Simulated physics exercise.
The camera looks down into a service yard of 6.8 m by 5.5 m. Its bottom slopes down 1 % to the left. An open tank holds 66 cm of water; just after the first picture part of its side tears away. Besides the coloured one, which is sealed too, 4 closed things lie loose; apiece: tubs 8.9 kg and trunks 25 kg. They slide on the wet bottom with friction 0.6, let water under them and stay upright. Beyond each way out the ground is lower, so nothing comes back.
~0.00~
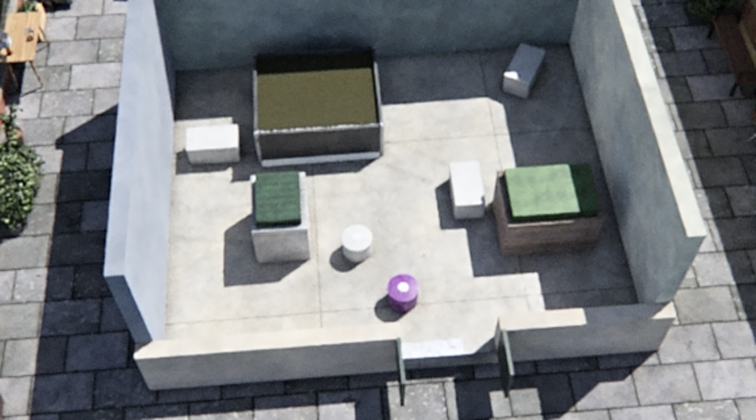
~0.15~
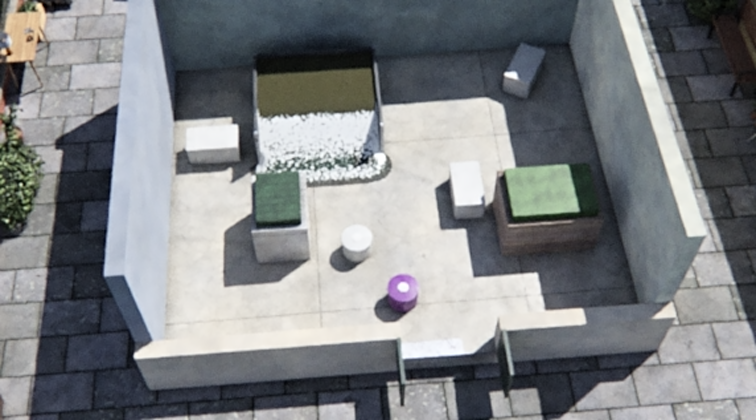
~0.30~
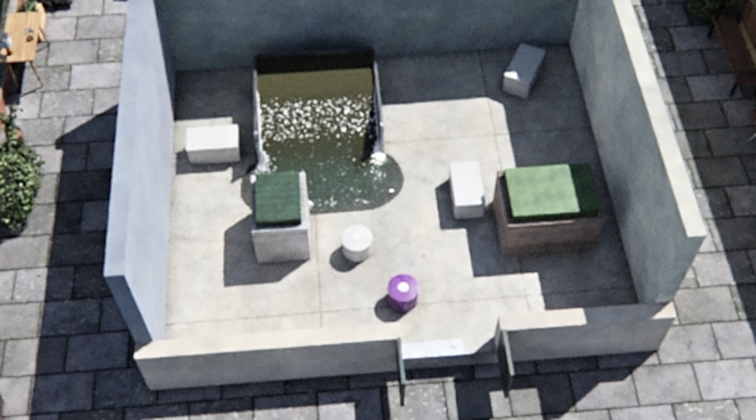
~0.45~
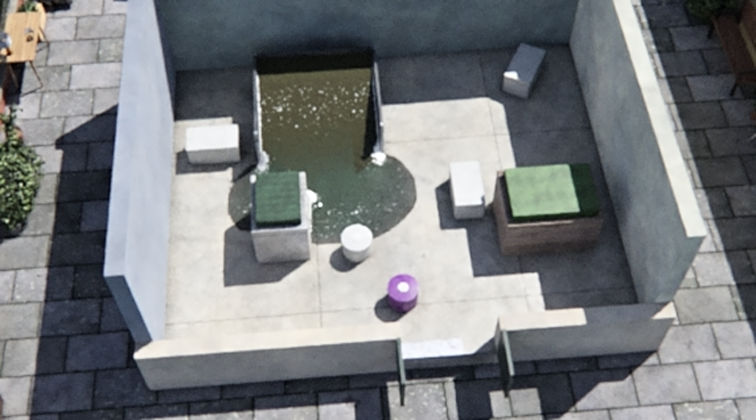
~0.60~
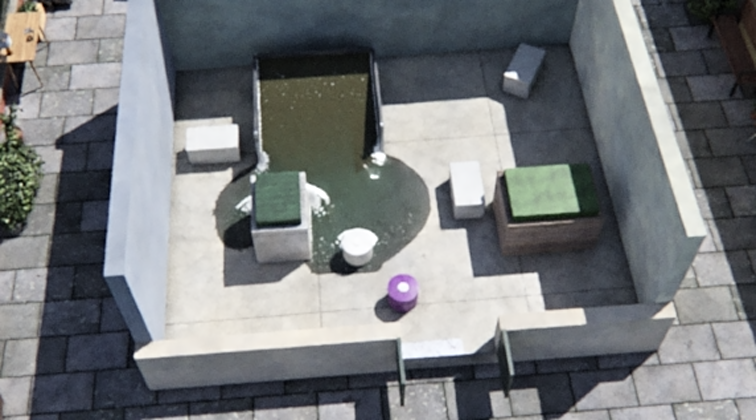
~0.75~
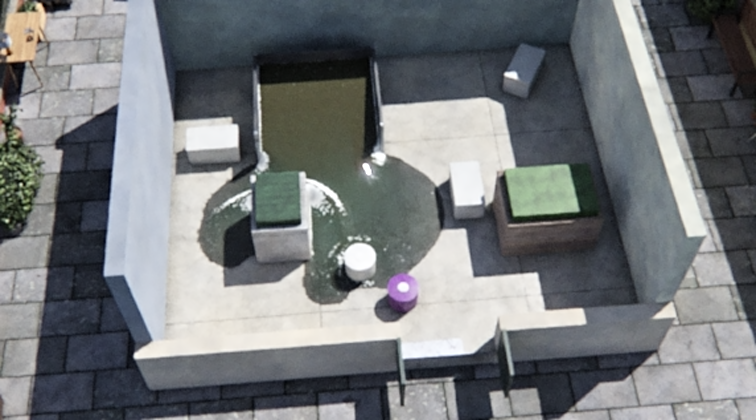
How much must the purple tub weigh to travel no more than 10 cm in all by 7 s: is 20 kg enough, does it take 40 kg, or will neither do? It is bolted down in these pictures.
I expect that neither weight holds it.
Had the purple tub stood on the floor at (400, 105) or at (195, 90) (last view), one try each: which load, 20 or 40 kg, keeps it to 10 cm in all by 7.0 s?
In turn: The smaller is enough; either load holds.
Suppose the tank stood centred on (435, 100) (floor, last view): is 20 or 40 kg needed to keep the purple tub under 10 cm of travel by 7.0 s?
In that case neither weight holds it.
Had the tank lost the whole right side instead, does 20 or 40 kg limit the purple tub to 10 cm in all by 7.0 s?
Then the smaller load will do.
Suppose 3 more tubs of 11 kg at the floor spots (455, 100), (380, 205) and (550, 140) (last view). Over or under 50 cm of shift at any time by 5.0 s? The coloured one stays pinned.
In turn: Less, past it, less.
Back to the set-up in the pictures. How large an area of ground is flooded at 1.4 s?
Some 15 m2.
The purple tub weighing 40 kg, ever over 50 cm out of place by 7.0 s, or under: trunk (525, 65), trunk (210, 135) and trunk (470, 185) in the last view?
In turn: Short of it, more, short of it.
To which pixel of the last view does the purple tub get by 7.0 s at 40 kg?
Near (444, 315).
After 1.4 s the purple tub would be 33 cm from its start with 20 kg and 7 cm from its start with 40 kg; 12 cm of water round it then.
After 3.1 s the purple tub would be gone out with 20 kg and 71 cm from its start with 40 kg; 8 cm of water round it then.
After 4.9 s the purple tub would be gone out with 20 kg and 71 cm from its start with 40 kg; 4 cm of water round it then.
After 7.0 s the purple tub would be gone out with 20 kg and 71 cm from its start with 40 kg; 5 cm of water round it then.
